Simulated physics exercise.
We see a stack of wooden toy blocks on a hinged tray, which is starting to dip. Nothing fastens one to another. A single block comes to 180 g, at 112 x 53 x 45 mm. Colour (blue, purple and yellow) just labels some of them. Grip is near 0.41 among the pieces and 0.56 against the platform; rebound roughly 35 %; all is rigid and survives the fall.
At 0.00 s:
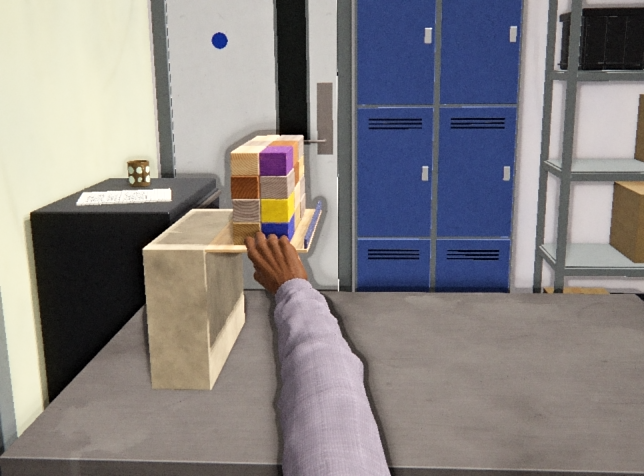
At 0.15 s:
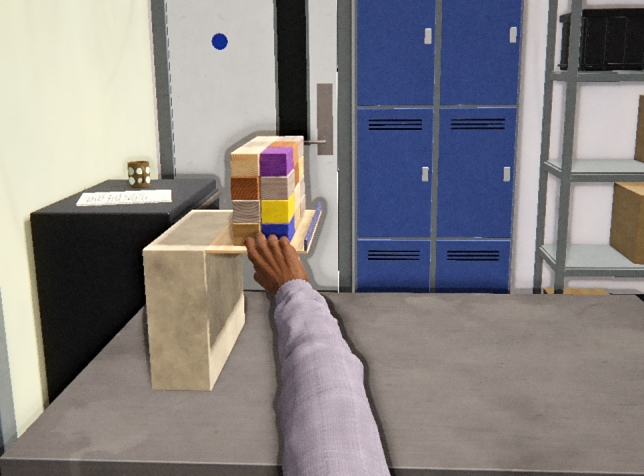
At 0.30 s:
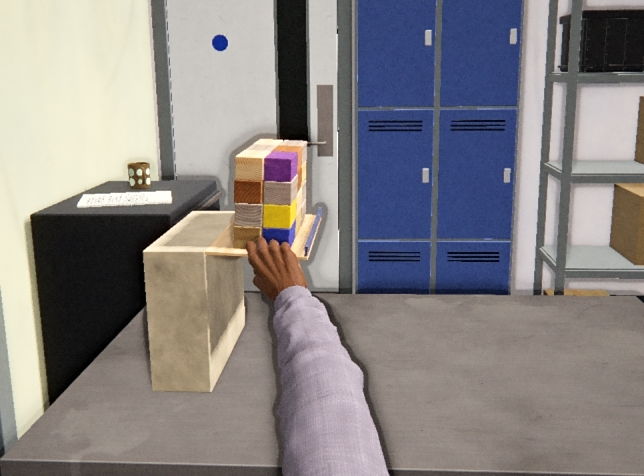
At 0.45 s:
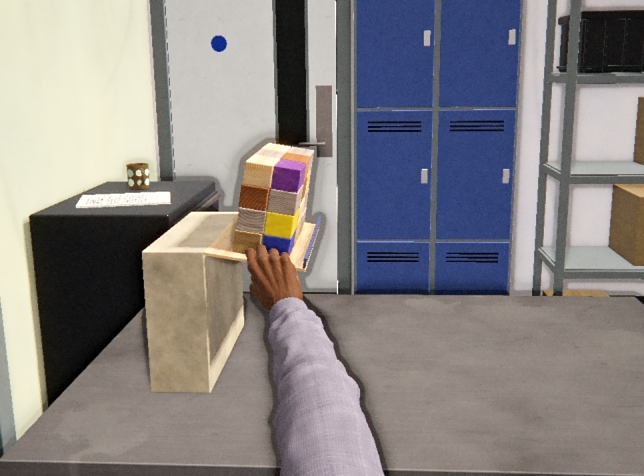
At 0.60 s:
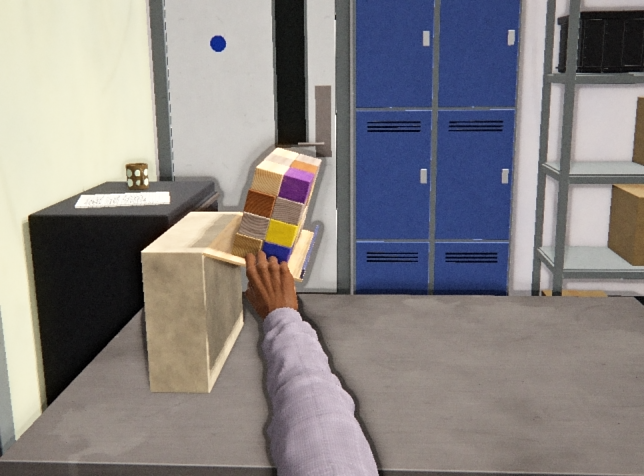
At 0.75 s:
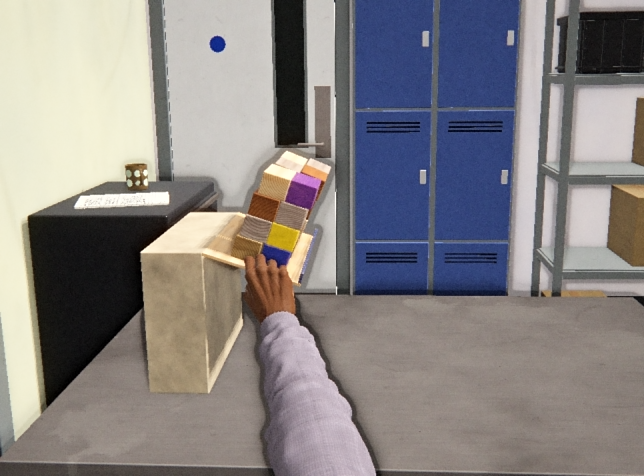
In this clip, a hand in a light sleeve holds the edge of a tray beside an upright wooden box, and the tray tilts down to the right as its stack of colored blocks leans and the upper blocks shift slightly.
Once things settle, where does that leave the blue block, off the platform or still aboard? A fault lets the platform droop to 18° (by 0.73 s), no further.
The blue block remains on top.
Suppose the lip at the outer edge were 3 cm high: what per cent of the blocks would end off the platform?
In that case 60 per cent.
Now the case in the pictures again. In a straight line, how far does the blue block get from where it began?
Some 5 cm.
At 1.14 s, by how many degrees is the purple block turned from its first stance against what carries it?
Some 0°.
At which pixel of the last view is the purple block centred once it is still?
Near (472, 391).
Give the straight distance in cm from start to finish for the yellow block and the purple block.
Moved: Yellow 34, purple 58.
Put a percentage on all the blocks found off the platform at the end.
About 60 per cent.
Around 0.92 s, slope 18°; 4 of the 24 blocks off the platform; blue block unmoved; purple block displaced 28 mm.
Around 1.14 s, slope 18°; 10 of the 24 blocks off the platform; blue block unmoved; purple block displaced 40 mm.
Around 1.66 s, slope 18°; 15 of the 24 blocks off the platform; blue block tipped 56°; yellow block on its side.
Finally (2.1 s), slope 18°; 15 of the 24 blocks off the platform; blue block tipped 55°; purple block upside down; yellow block tipped 18°, 27 cm lower. Seen by the last camera, middles, blue block near (294, 251), purple block near (472, 391).
